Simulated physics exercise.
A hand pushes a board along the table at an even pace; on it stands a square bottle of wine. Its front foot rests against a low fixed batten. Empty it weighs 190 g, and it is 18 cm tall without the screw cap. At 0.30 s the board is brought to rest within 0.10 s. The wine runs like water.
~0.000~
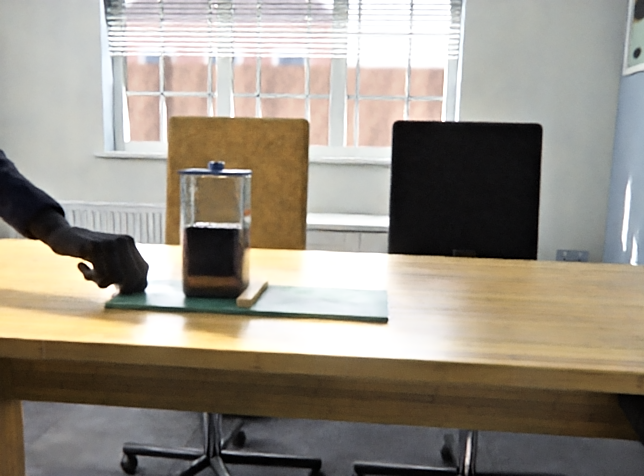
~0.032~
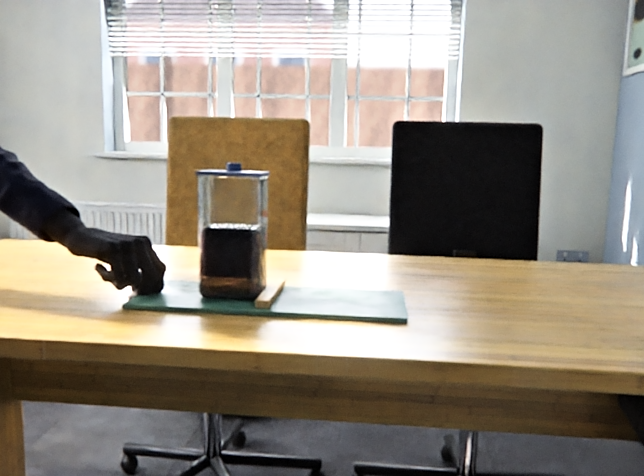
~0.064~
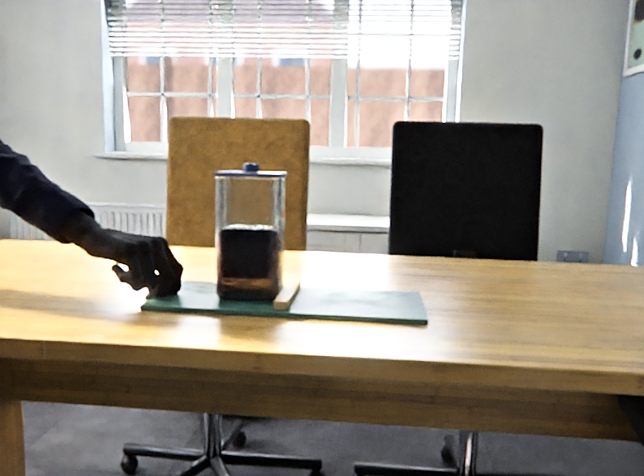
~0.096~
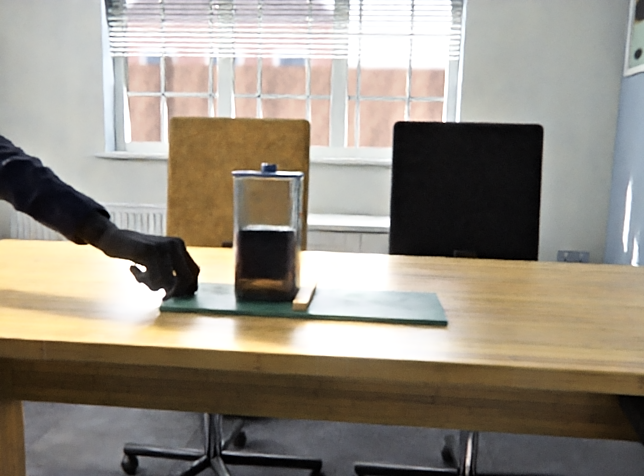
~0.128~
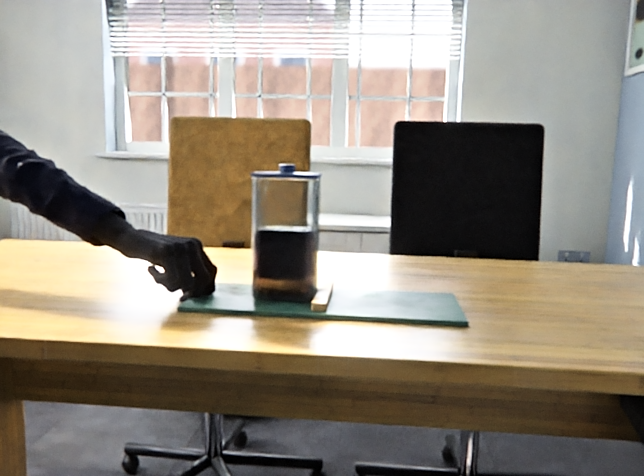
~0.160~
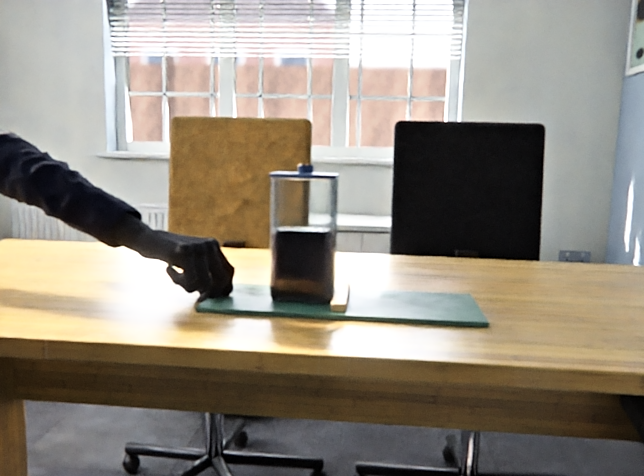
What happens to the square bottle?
The square bottle stays up.
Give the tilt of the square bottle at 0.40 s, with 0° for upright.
It is at some 4°.
Then, 0.40 s in, the board moves at 0.00 m/s; the square bottle stands 1 cm from where it began.
Then, 0.52 s in, the square bottle stands where it began.
Then, 0.68 s in, the square bottle stands where it began.
Then, 0.90 s in, the square bottle stands where it began.
Finally, the square bottle stands where it began.
